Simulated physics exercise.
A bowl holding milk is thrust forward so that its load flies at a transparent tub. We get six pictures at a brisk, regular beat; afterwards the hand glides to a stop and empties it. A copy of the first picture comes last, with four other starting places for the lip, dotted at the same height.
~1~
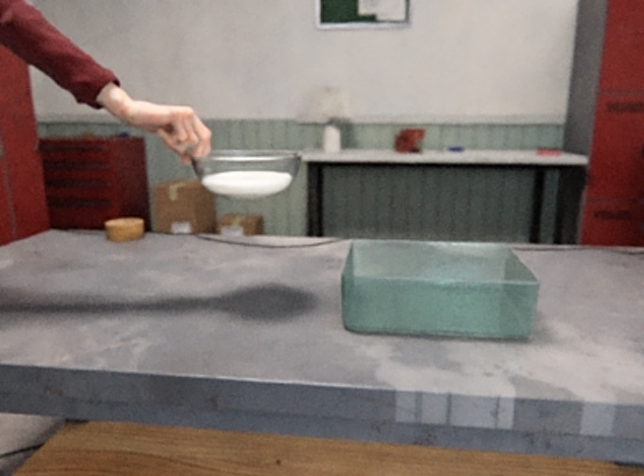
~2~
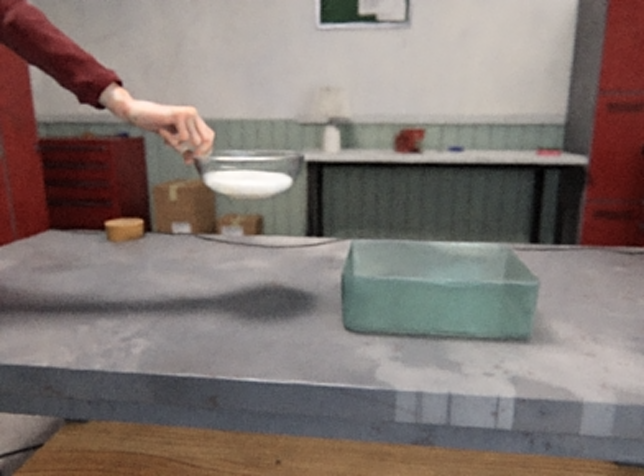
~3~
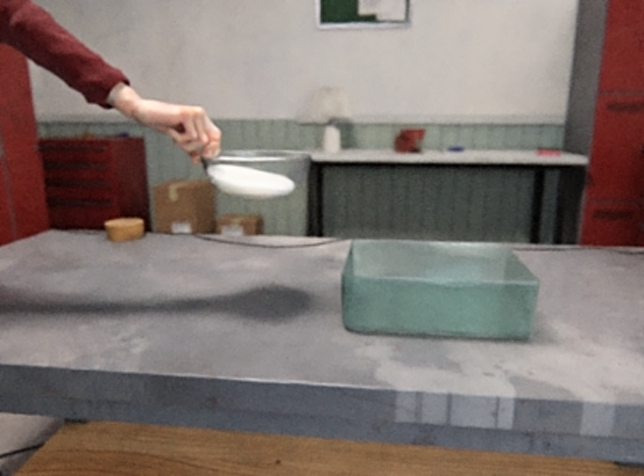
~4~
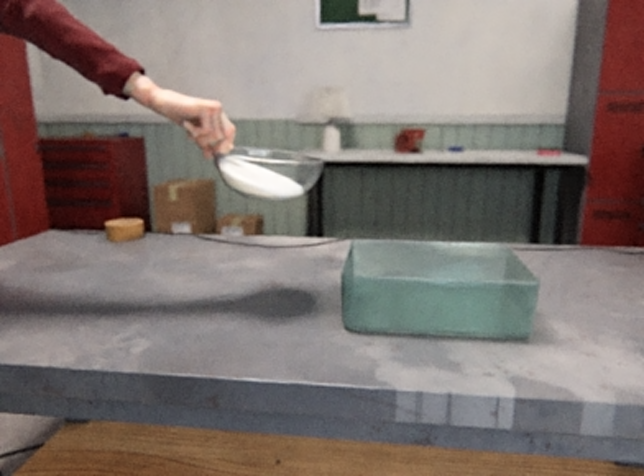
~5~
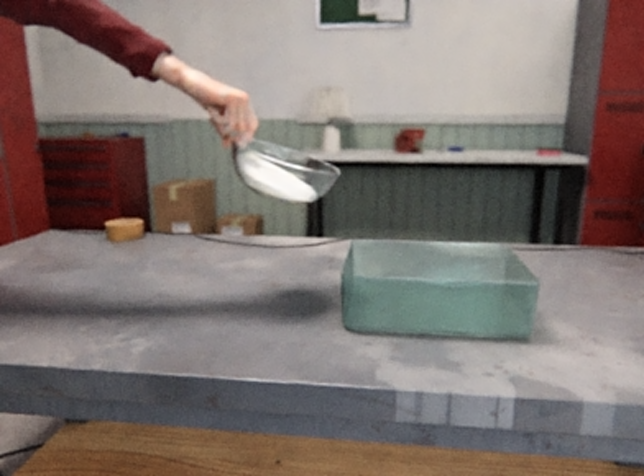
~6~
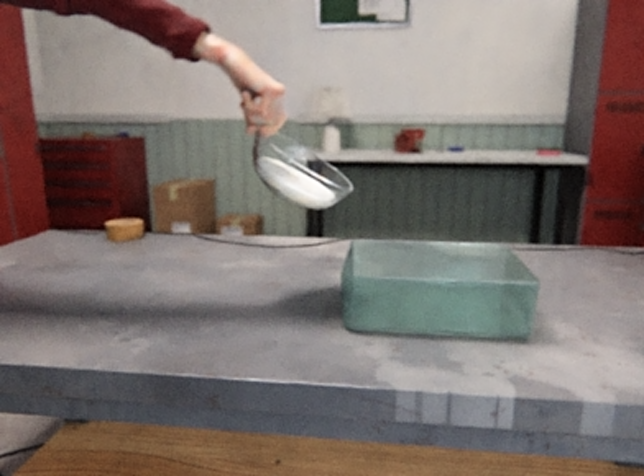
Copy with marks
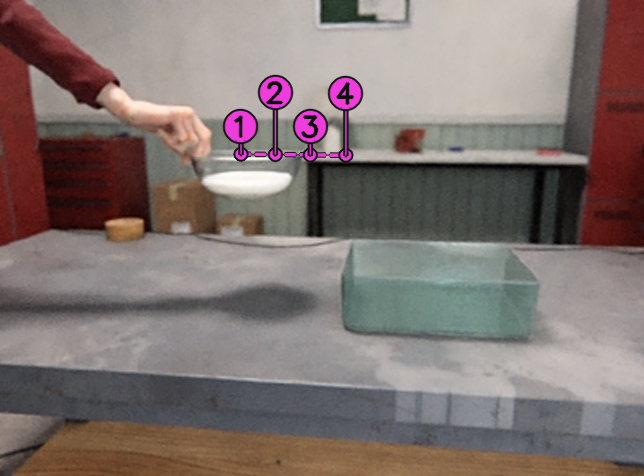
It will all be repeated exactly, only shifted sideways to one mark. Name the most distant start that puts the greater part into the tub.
1 will do.
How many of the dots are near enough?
All of them.
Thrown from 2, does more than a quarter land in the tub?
Yes.
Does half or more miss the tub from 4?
No.
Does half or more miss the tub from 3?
No.
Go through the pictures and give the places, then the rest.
Upright, lip at (299, 154); tub from (342, 327) to (531, 337); nothing has left yet, in the first picture.
Upright, lip at (302, 154); nothing has left yet, in the second picture.
Upright, lip at (309, 155); nothing has left yet, in the third picture.
Tipped about 6°, lip at (323, 160); nothing has left yet, in the fourth picture.
Tipped about 17°, lip at (338, 172); nothing has left yet, in the fifth picture.
Tipped about 33°, lip at (352, 187); nothing has left yet, in the sixth picture.
In magenta, 1 at (240, 154); 2 at (275, 154); 3 at (310, 154); 4 at (345, 155).
If 1 is chosen, about 68 % lands in the tub, 23 % falls short and 8 % goes beside or beyond.
If 2 is chosen, about 81 % lands in the tub, 3 % falls short and 16 % goes beside or beyond.
If 3 is chosen, about 78 % lands in the tub, 3 % falls short and 20 % goes beside or beyond.
If 4 is chosen, about 88 % lands in the tub, 7 % falls short and 4 % goes beside or beyond.
